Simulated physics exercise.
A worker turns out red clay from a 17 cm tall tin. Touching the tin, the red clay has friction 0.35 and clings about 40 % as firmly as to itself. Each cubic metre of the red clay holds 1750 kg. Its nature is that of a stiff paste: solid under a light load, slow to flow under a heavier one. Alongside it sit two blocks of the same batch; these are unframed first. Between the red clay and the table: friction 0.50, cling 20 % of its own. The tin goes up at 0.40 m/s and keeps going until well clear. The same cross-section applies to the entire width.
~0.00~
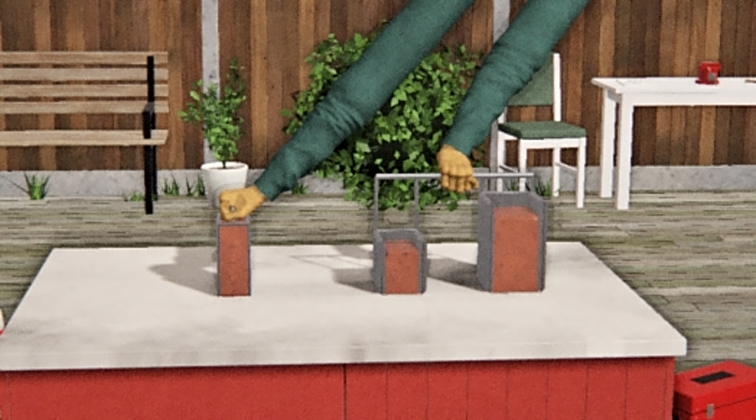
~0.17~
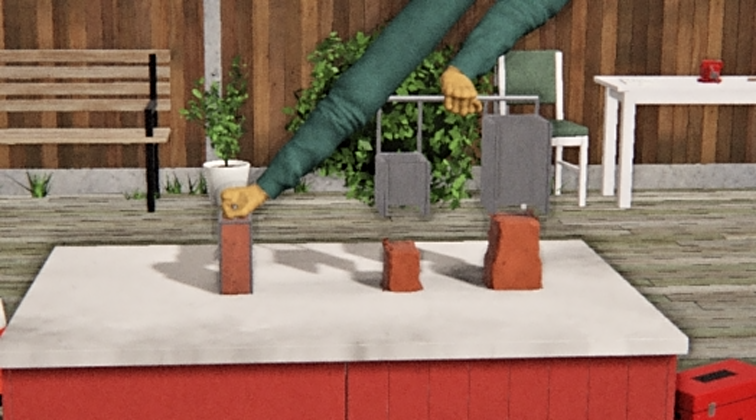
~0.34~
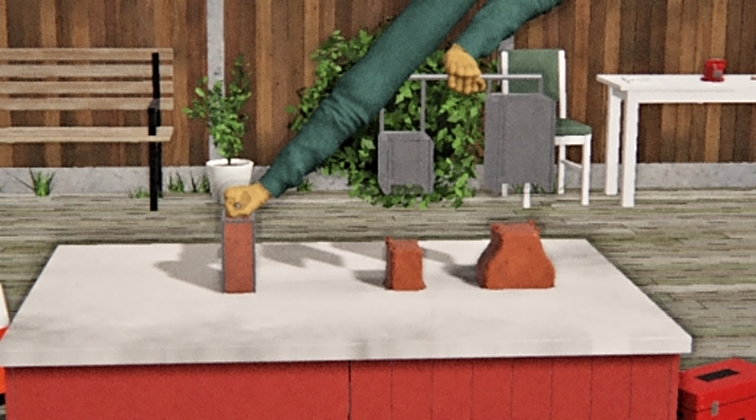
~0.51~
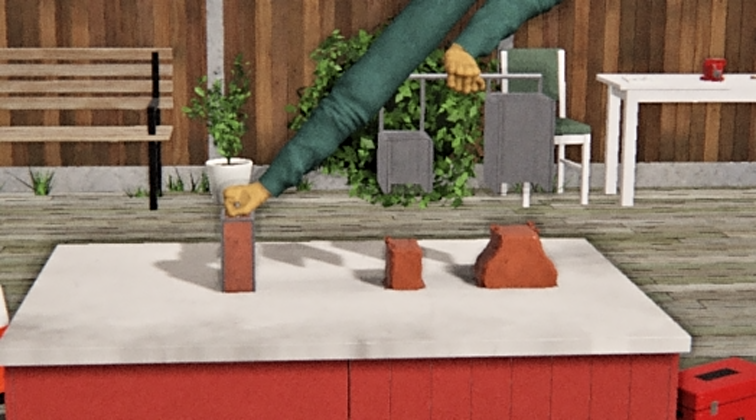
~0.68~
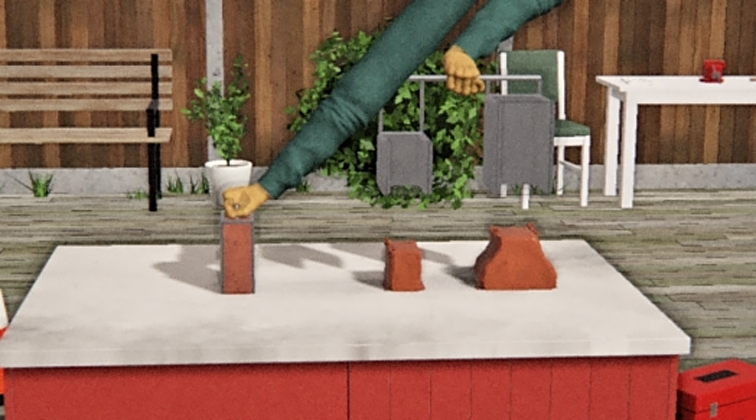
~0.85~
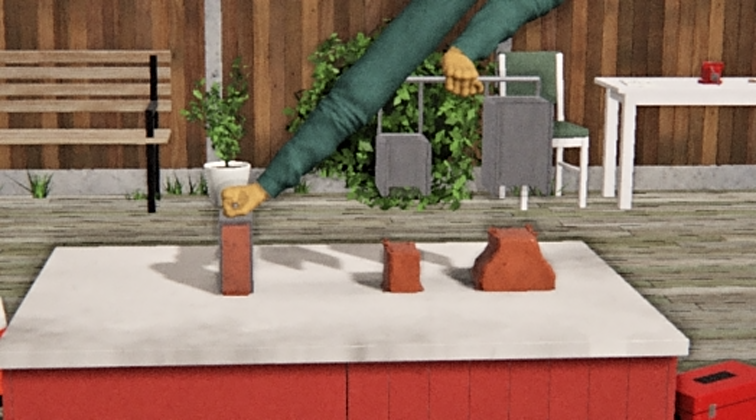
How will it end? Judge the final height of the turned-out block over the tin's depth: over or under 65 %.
Verdict: Over.
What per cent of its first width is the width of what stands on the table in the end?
I'd put it at some 180 %.
After 1.09 s, the tin is up by 9.6 cm.
After 1.37 s, the tin is up by 21 cm; what stands on the table is 73 % of the tin's depth.
After 1.65 s, the tin is up by 29 cm; what stands on the table is 72 % of the tin's depth.
After 1.93 s, the tin is up by 29 cm; what stands on the table is 71 % of the tin's depth.
After 2.03 s, the tin is up by 29 cm; what stands on the table is 71 % of the tin's depth.
